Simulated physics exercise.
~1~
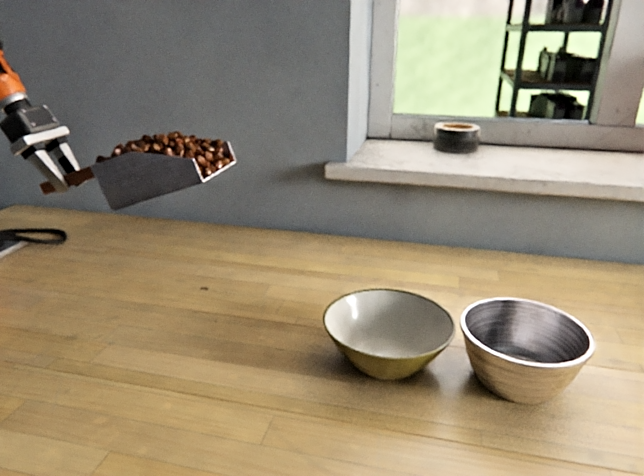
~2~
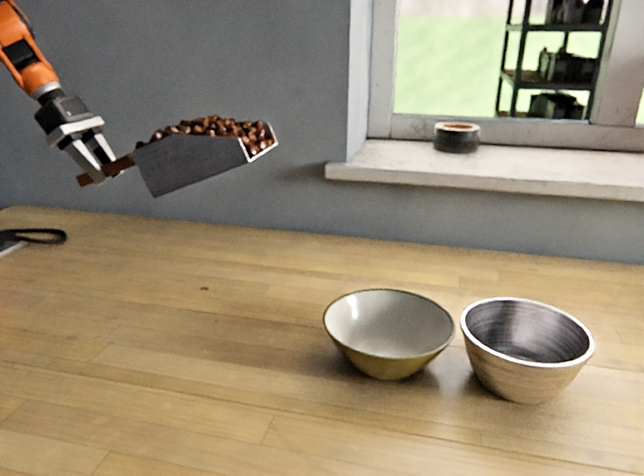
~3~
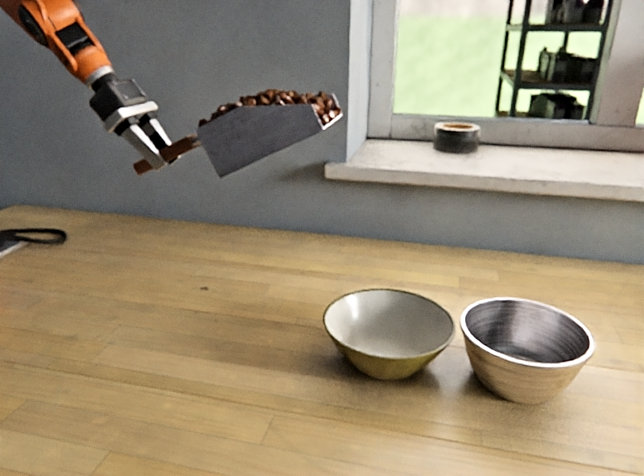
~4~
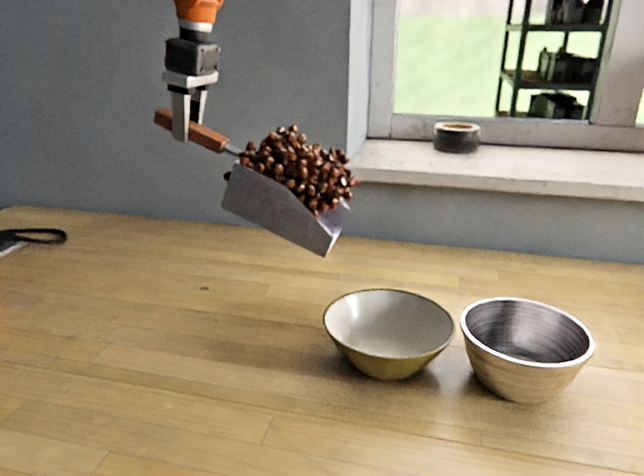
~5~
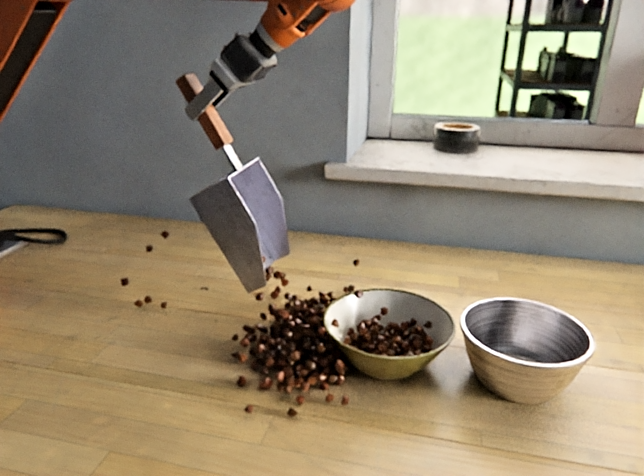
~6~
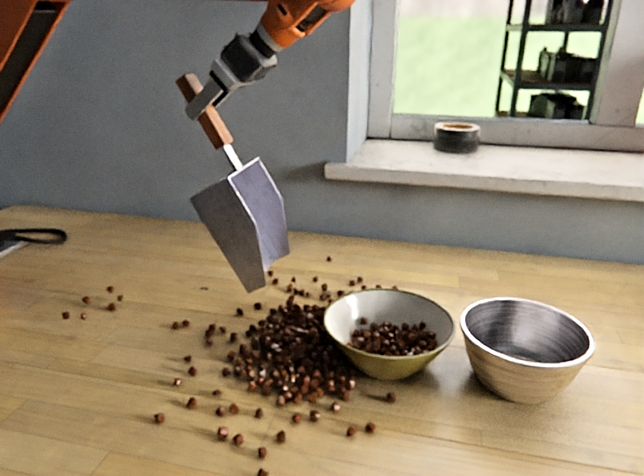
In this clip, a robot arm carries a scoop heaped with small brown pellets rightward over a wooden table, then tips it steeply beside two bowls. Some pellets land in the left bowl, but most spill and scatter across the table, while the right bowl stays empty.
